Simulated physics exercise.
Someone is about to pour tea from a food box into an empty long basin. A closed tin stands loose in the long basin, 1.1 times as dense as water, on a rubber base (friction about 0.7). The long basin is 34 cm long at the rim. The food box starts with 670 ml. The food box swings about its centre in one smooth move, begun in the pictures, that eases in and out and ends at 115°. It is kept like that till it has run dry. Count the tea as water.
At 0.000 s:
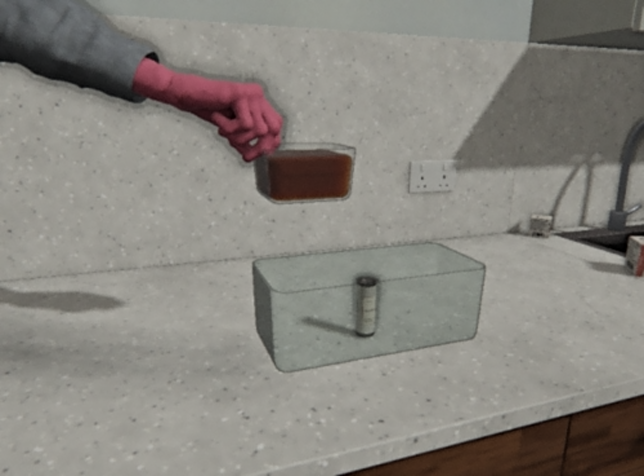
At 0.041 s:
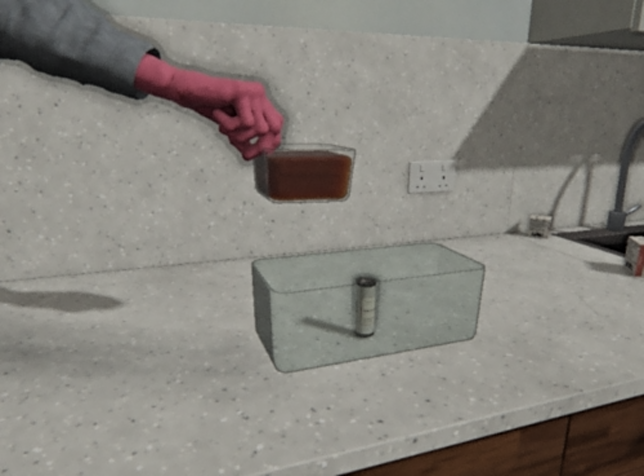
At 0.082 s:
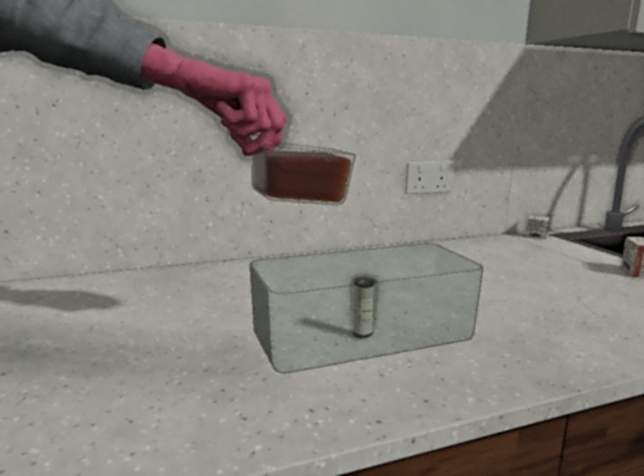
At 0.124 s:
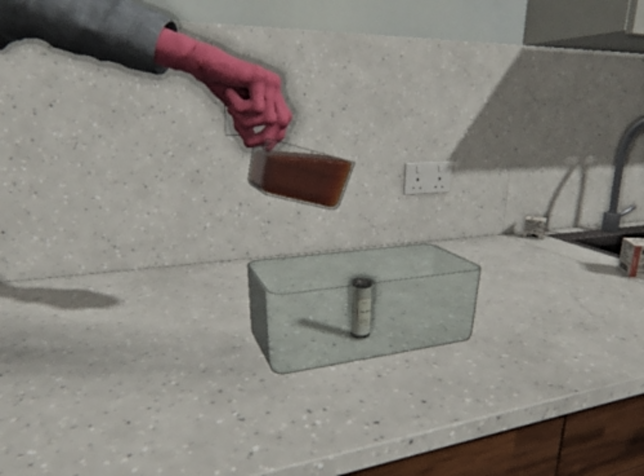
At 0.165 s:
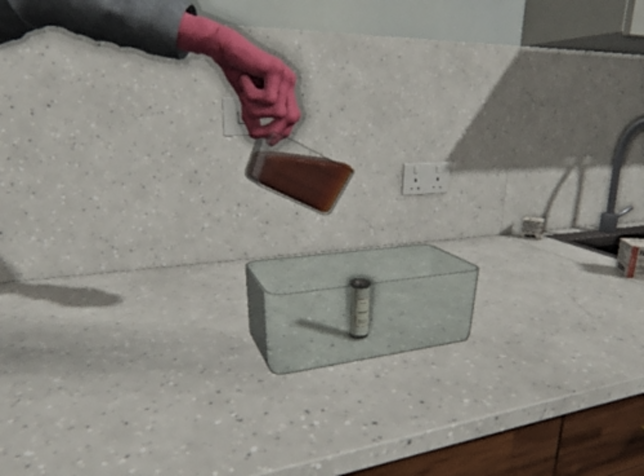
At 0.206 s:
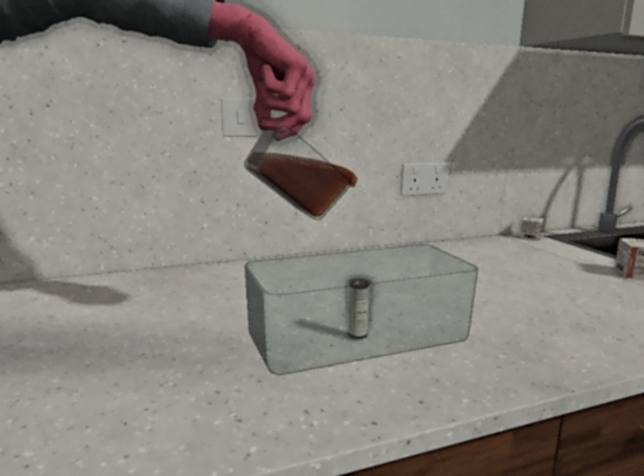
A pink hand held a clear box of brown tea above an empty glass-like basin with a small tin standing inside, then tilted the box steadily to the right until tea reached its edge.
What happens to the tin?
The tin remains upright.
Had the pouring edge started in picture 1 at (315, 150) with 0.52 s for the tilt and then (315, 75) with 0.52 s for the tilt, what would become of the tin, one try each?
First it falls; then it topples.
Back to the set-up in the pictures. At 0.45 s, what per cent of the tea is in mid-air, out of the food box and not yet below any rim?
About 44 per cent.
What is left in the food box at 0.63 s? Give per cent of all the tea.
Near 0 in a hundred.
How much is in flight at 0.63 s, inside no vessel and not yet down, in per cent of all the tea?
Near 5 in a hundred.
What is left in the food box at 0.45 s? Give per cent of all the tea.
About 12 per cent.
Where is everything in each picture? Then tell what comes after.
The first picture shows tilt 0°; pouring edge (344, 147); surface from (260, 155) to (340, 153); the long basin's rim runs from (262, 277) to (461, 255); the tin's top is at (367, 283).
The second picture shows tilt 2°; pouring edge (344, 149); surface from (260, 155) to (340, 154).
The third picture shows tilt 7°; pouring edge (344, 153); surface from (259, 154) to (340, 156).
The fourth picture shows tilt 15°; pouring edge (343, 161); surface from (259, 154) to (340, 158).
The fifth picture shows tilt 26°; pouring edge (342, 170); surface from (256, 157) to (339, 165); 3 per cent is over the edge.
The sixth picture shows tilt 39°; pouring edge (340, 181); surface from (255, 157) to (335, 172); 8 per cent is over the edge.
By 0.45 s the tilt is 110° and 11 per cent is still to pour; the tin stands where it began.
By 0.63 s the tilt is 115° and 0 per cent is still to pour; the tin stands where it began.
By 0.82 s the tilt is 115° and 0 per cent is still to pour; the tin stands where it began.
By 1.02 s the tilt is 115° and 0 per cent is still to pour; the tin stands where it began.
At rest the tin stands where it began.
